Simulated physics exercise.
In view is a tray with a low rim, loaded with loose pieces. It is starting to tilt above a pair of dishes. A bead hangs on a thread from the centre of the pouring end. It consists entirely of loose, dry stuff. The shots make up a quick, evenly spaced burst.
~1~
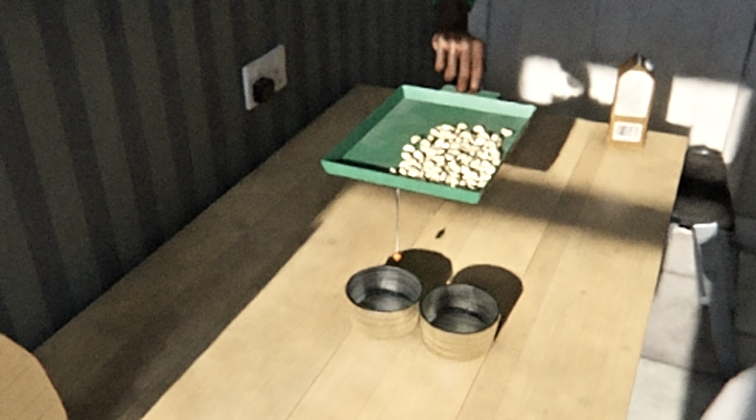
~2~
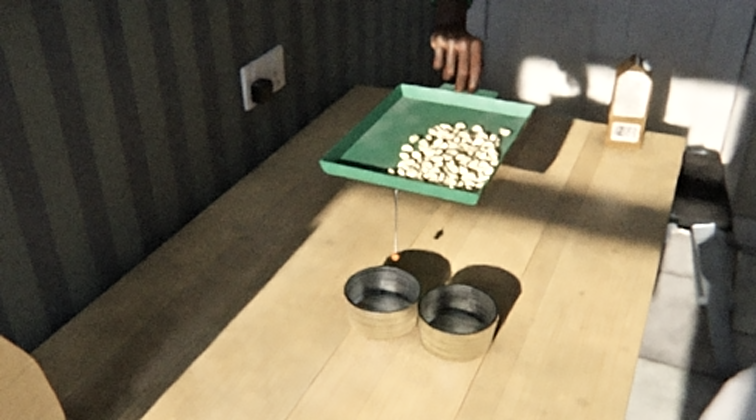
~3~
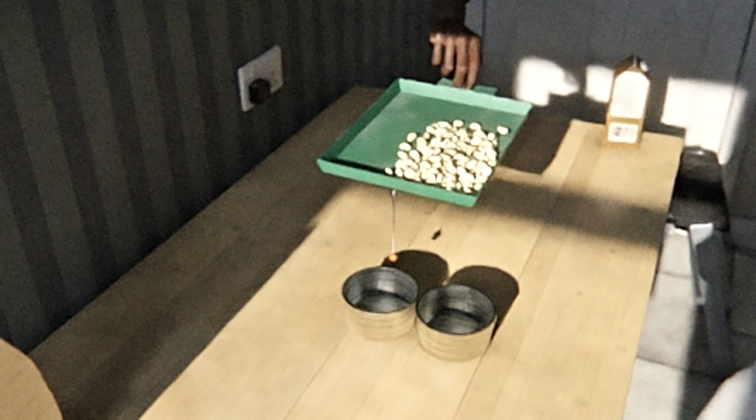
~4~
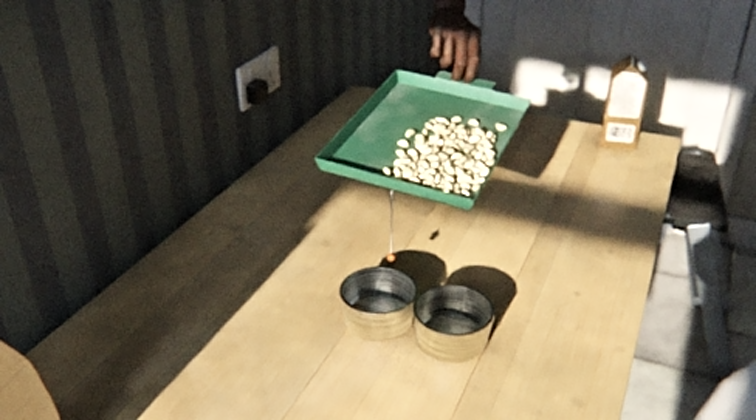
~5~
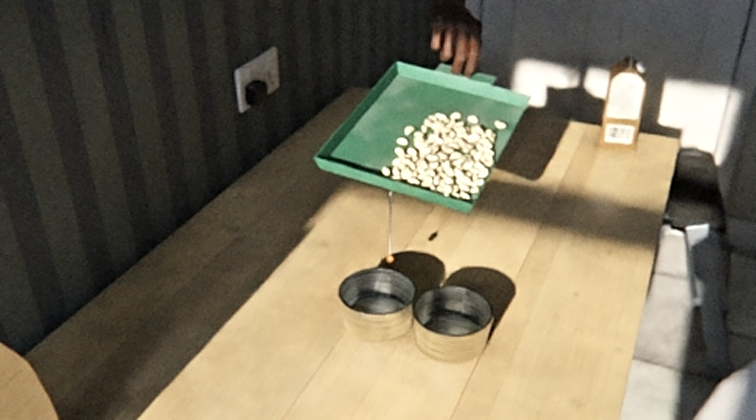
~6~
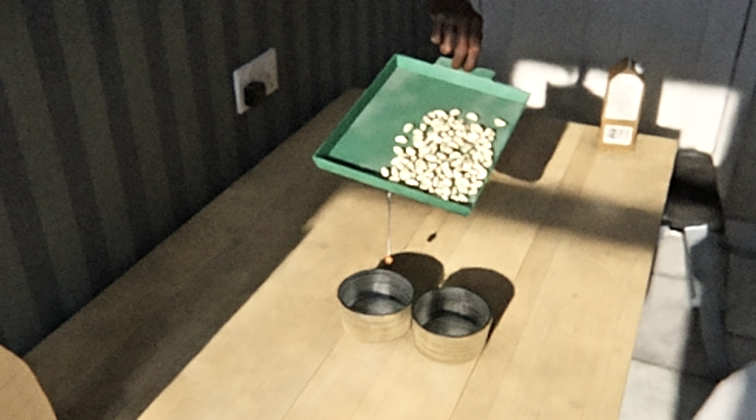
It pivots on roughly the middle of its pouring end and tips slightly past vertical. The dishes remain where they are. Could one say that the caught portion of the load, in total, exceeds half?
No, it falls short of half.
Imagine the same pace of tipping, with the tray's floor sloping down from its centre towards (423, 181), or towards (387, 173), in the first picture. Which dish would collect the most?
The first try favours the dish to the right; the second favours the dish to the left.
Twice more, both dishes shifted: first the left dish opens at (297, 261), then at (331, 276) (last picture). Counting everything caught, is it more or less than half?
Placing 1: A minority of it. Placing 2: A minority of it.
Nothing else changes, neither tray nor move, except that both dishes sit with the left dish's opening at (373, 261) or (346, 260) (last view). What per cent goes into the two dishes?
First try: Roughly 90 per cent; second try: Roughly 40 per cent.
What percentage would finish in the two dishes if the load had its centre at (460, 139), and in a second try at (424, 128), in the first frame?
Estimates in order: 0 percent, 10 percent.
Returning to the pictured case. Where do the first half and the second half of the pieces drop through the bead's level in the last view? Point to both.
(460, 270) for the early half, (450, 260) for the late half.
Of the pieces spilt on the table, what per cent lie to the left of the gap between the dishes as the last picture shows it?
I'd say some 10 in a hundred.
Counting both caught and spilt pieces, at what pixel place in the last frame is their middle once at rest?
It settles centred around (456, 308).
Soon, tray tipped steeply; all on the tray.
A while on, tray tipped right over; most on the tray; a small part in the right dish; a small part outside both; a stray few in the air.
Towards the end, tray tipped past a quarter turn; about a quarter in the right dish; a stray few in the left dish; most outside both.
Finally, tray tipped past a quarter turn; about a quarter in the right dish; a stray few in the left dish; most outside both.
